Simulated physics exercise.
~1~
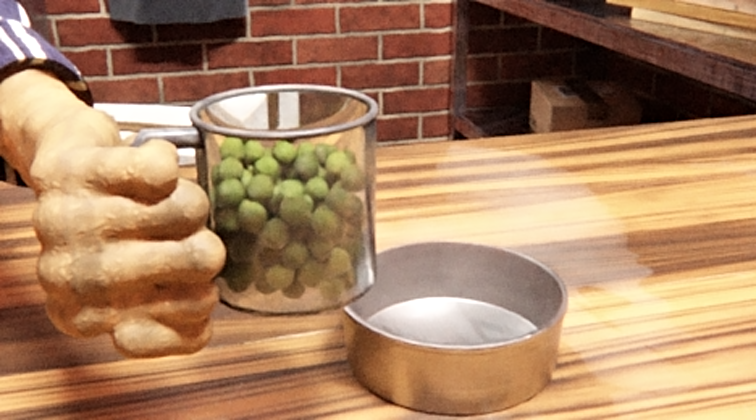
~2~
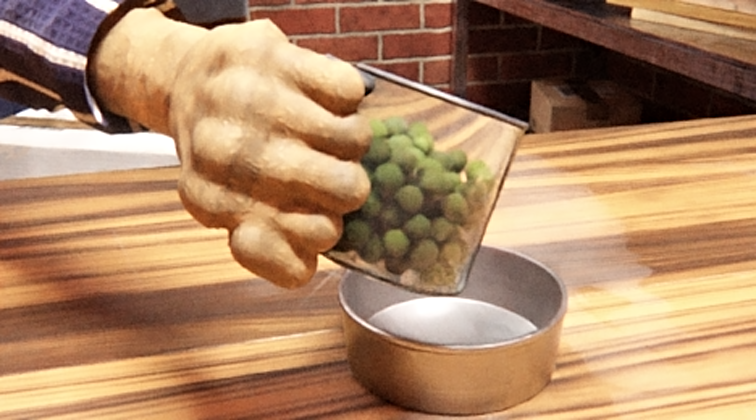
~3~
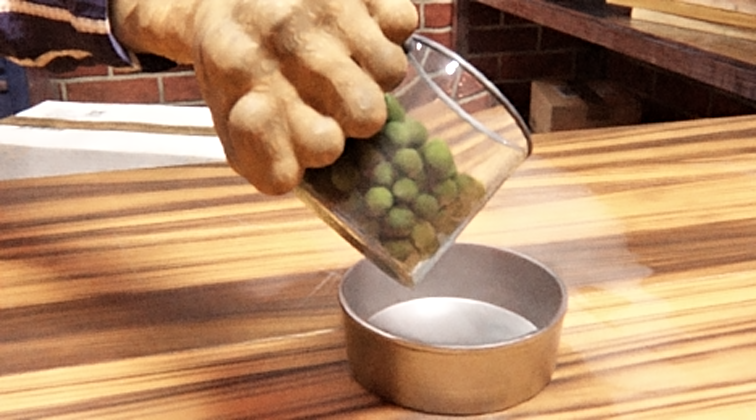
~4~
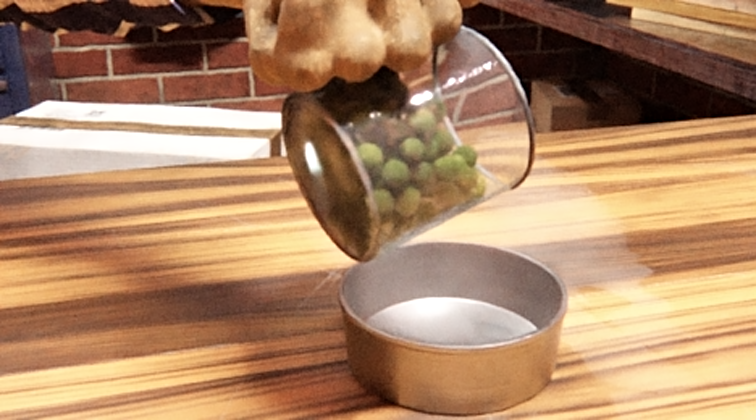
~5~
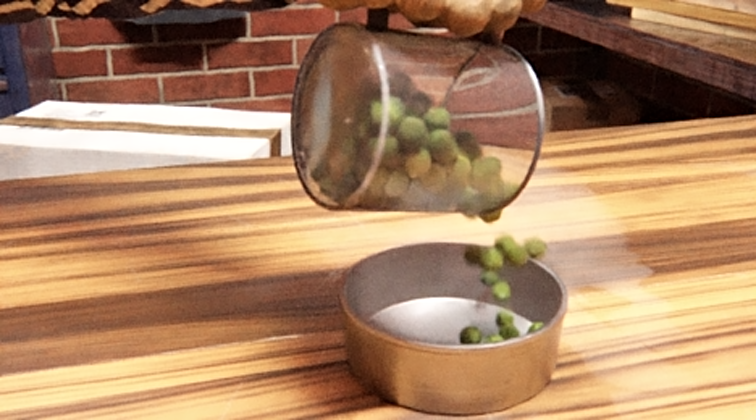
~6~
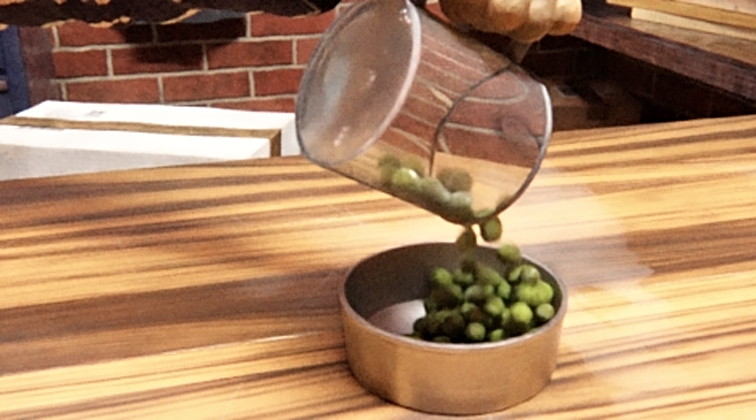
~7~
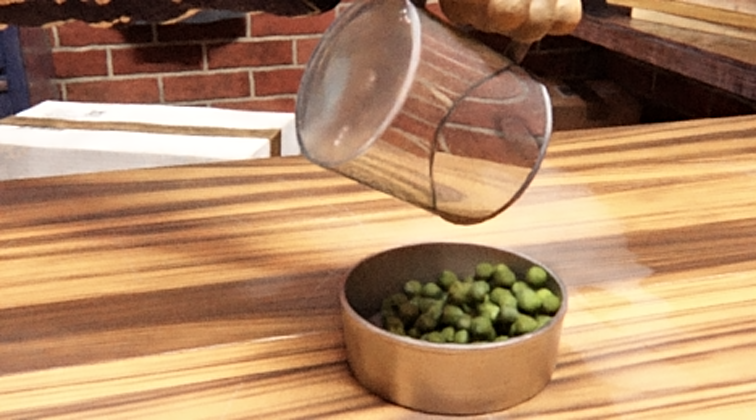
On a wooden table, a hand tips small green olives from a clear cup into a round dish.
